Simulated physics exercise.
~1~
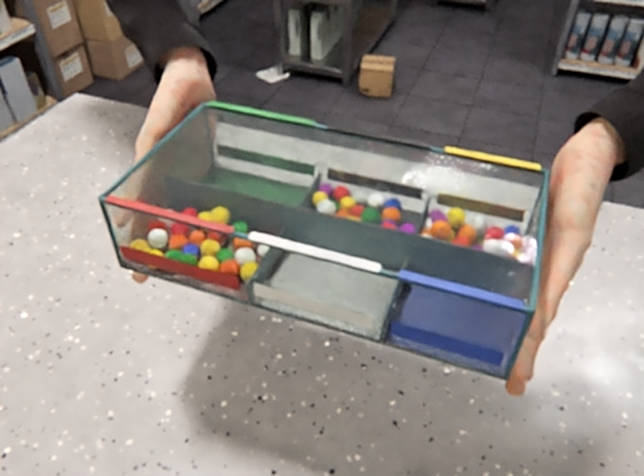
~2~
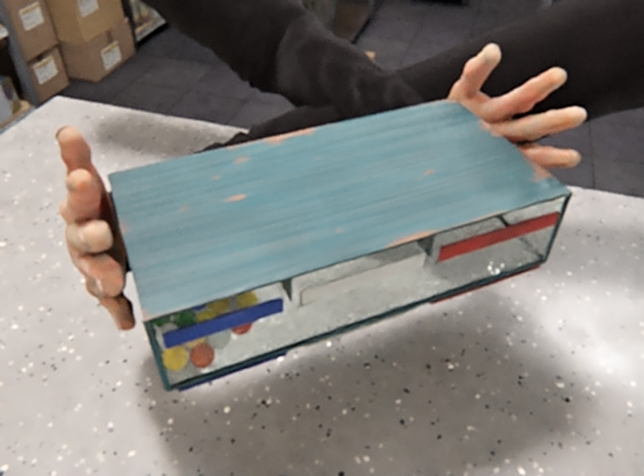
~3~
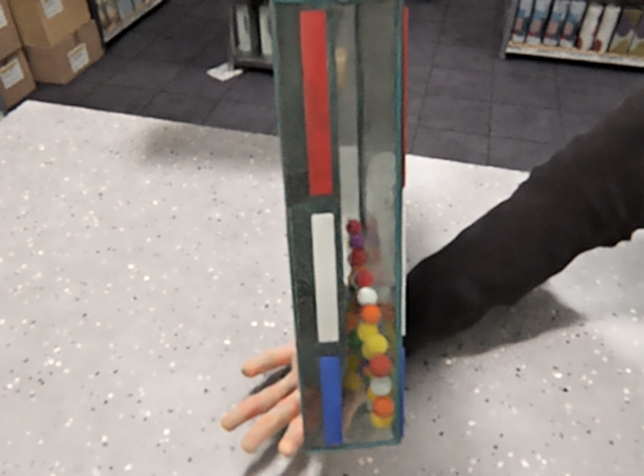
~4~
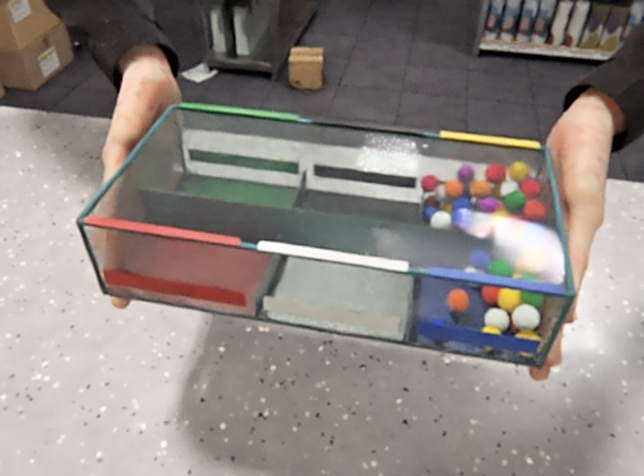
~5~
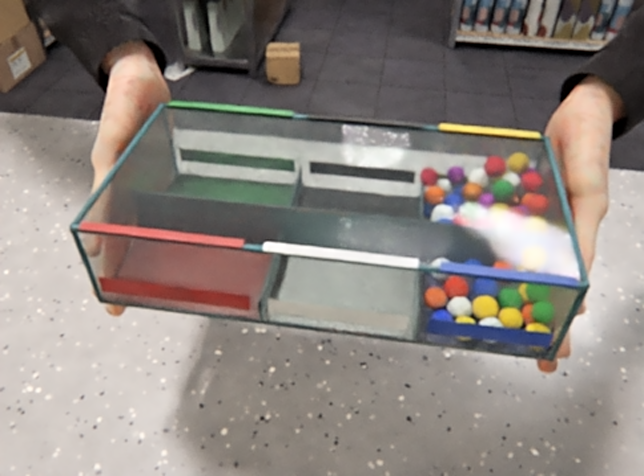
To begin with, two hands hold a shallow, clear-lidded box level above a speckled table, with small colourful balls in the red compartment at front left and in the black and yellow ones at the back. The hands tip the box right over until its blue-green underside faces up, and some balls show behind the blue strip. Next it comes back round, standing on end with the red strip at the top and balls piled toward the lower end. The hands then bring it level again. Finally, they hold it nearly still, the balls gathered on the right in the blue and yellow compartments, the others empty.
